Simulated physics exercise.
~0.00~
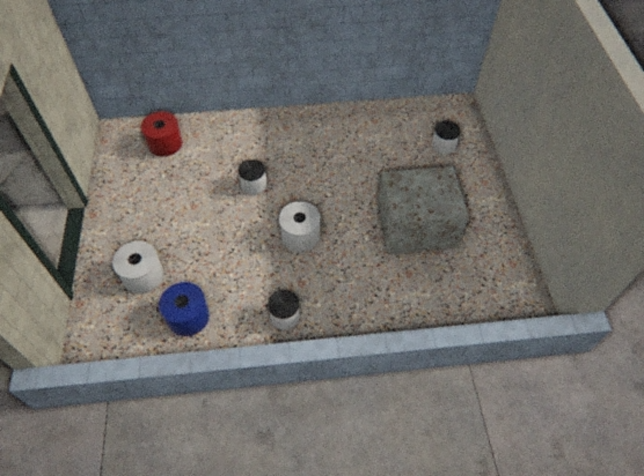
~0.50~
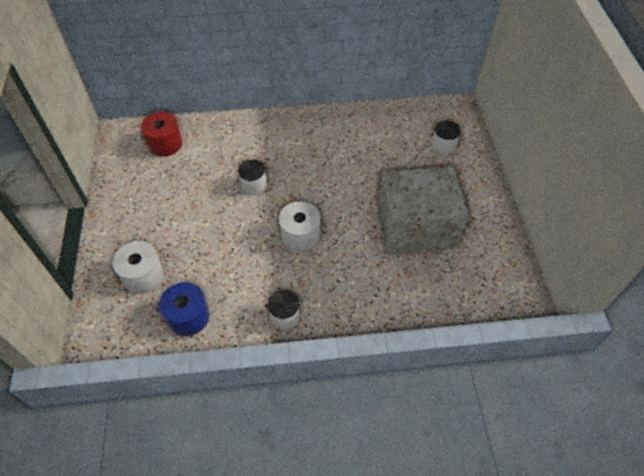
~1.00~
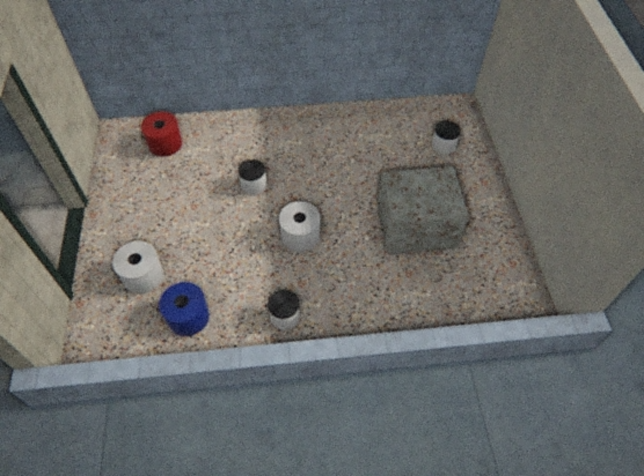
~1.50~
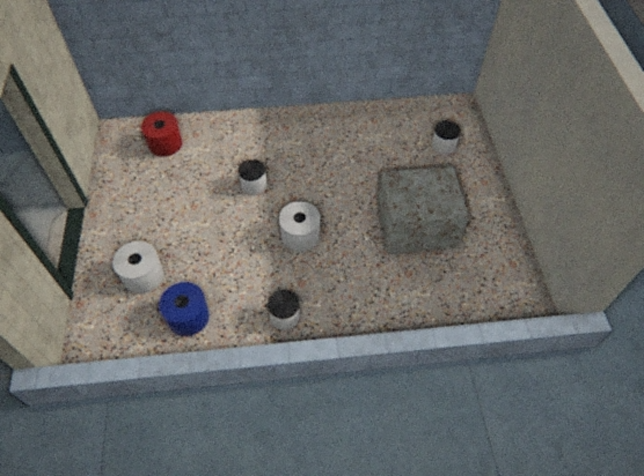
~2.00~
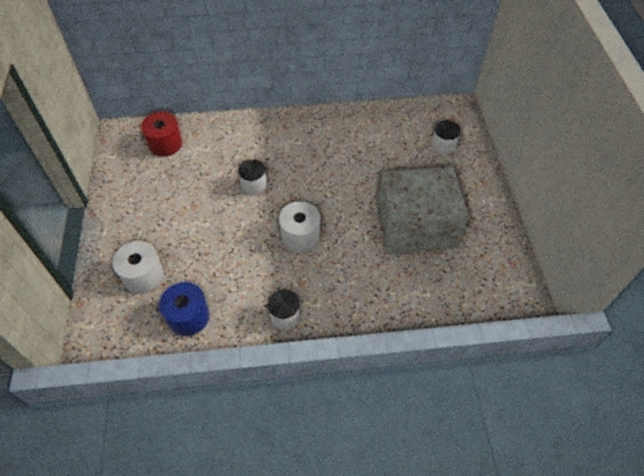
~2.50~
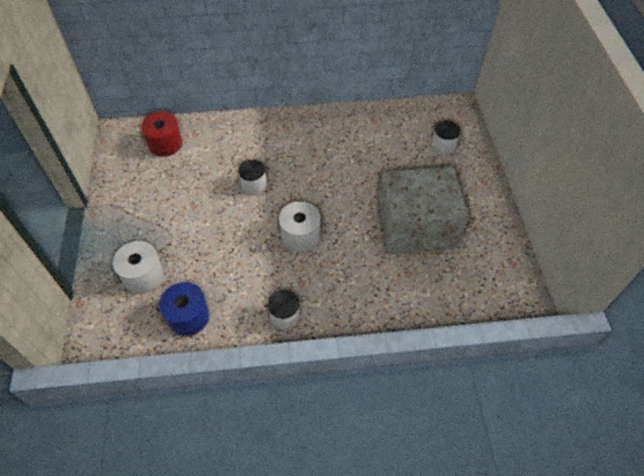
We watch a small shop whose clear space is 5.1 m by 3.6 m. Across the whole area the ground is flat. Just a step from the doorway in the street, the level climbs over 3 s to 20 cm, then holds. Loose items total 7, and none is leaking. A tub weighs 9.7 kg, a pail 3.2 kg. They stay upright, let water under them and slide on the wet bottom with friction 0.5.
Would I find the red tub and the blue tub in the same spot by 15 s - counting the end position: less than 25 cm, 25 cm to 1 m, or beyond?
Looking at where they end up, the red tub keeps its spot while the blue tub ends well away.
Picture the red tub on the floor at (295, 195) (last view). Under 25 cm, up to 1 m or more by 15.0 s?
It ends far away.
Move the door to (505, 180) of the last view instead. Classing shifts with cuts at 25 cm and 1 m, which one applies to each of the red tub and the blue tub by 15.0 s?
With that change, the red tub would go a long distance while the blue tub would go a long distance.
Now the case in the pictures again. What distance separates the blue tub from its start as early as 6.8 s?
About 100 cm out of place.
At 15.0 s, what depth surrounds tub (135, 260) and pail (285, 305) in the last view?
About 12 and 11 cm.
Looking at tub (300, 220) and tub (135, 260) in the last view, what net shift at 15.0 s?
The first is 200 cm from its start, the second 400 cm.
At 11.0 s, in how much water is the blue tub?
Roughly 14 cm at that moment.
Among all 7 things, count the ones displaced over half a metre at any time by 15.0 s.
6.
After 3.5 s the red tub is near (159, 125), 0.0 m from its start, aground; the blue tub is near (182, 302), 0.0 m from its start, aground; 0 afloat.
After 6.8 s the red tub is near (159, 125), 0.0 m from its start, aground; the blue tub is near (288, 321), 1.1 m from its start, afloat; 3 afloat.
After 11.0 s the red tub is near (159, 125), 0.0 m from its start, aground; the blue tub is near (479, 298), 2.9 m from its start, afloat; 6 afloat.
After 15.0 s the red tub is near (155, 126), 0.1 m from its start, aground; the blue tub is near (490, 267), 3.1 m from its start, afloat; 6 afloat.
